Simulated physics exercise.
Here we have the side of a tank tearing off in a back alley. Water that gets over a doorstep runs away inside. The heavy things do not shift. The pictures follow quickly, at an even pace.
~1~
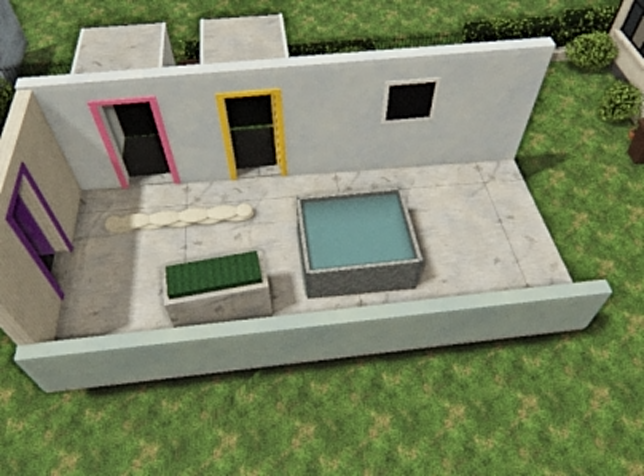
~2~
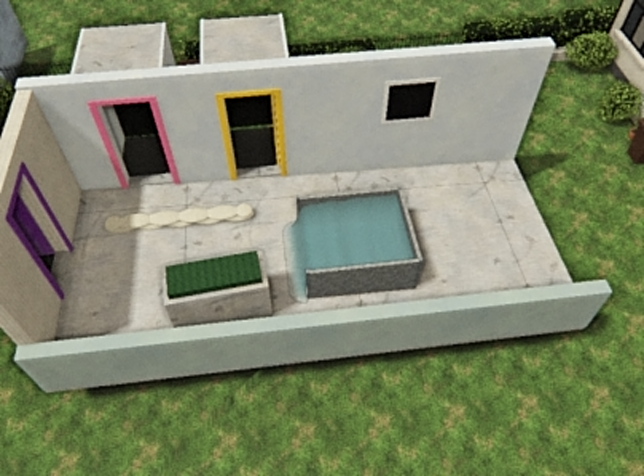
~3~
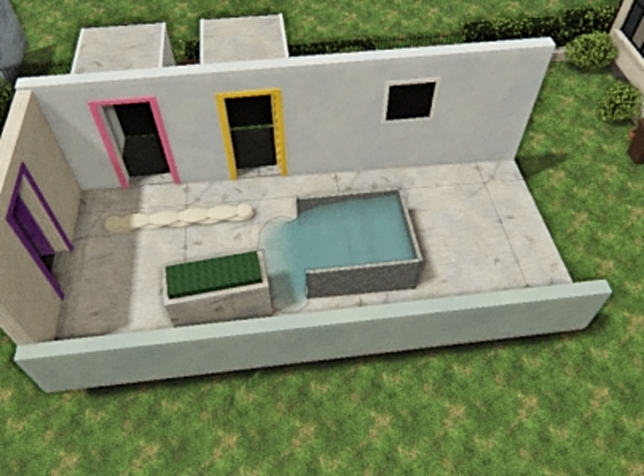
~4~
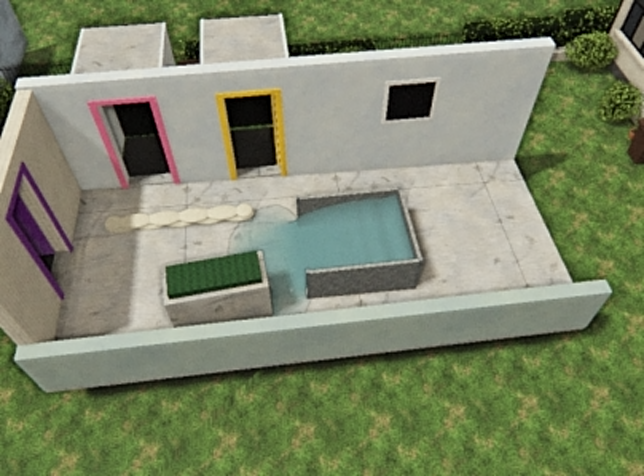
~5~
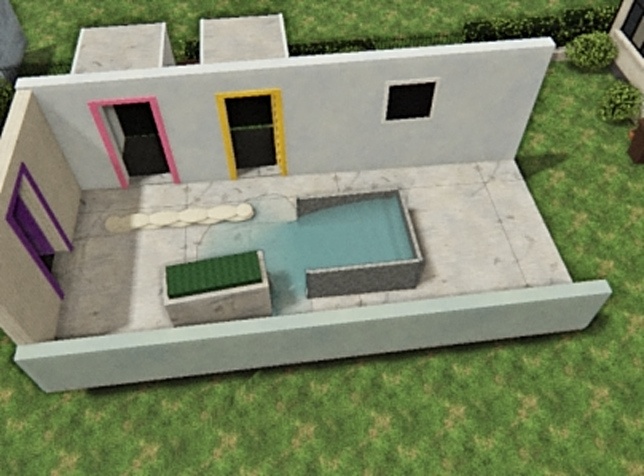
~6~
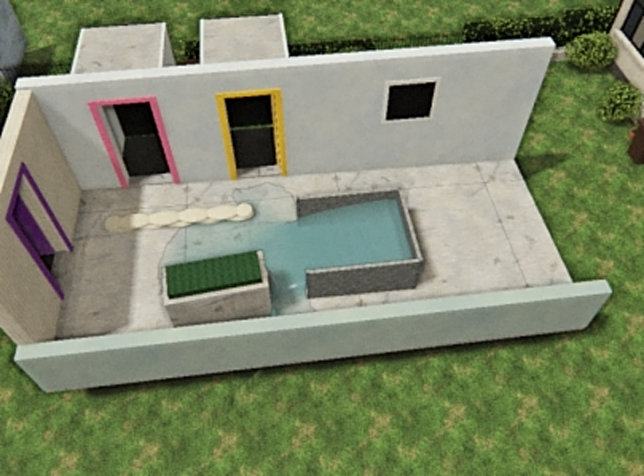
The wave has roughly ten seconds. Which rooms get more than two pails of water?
In the end: The purple door takes more than that; the yellow door takes more than that; the pink door stays under that.
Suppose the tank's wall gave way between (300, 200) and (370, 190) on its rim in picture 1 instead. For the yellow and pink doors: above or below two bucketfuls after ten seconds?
The yellow door lets more in; the pink door takes more.
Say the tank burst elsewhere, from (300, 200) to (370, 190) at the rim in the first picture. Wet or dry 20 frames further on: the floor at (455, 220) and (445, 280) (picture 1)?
In that order: Awash, clear.
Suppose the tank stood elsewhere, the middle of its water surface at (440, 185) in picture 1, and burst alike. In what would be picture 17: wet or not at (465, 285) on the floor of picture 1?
At that place: No water.
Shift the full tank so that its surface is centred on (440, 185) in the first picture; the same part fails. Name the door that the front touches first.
The yellow-painted one.
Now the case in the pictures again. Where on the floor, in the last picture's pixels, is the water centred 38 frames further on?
Roughly at (244, 258).
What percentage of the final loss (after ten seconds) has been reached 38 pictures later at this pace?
Some 60 per cent.
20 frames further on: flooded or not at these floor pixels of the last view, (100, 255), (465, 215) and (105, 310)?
One after the other: Flooded, free of water, flooded.
A moment on, water covers 35 % of the floor; the purple door under two buckets in, the yellow door under two buckets in, the pink door not reached.
Next, water covers 50 % of the floor; the purple door far over two buckets in, the yellow door over two buckets in, the pink door not reached.
Then, water covers 65 % of the floor; the purple door far over two buckets in, the yellow door over two buckets in, the pink door wet at the sill, nothing in.
Later, water covers 70 % of the floor; the purple door far over two buckets in, the yellow door over two buckets in, the pink door under two buckets in.
In the end, water covers 90 % of the floor; the purple door far over two buckets in, the yellow door over two buckets in, the pink door under two buckets in.
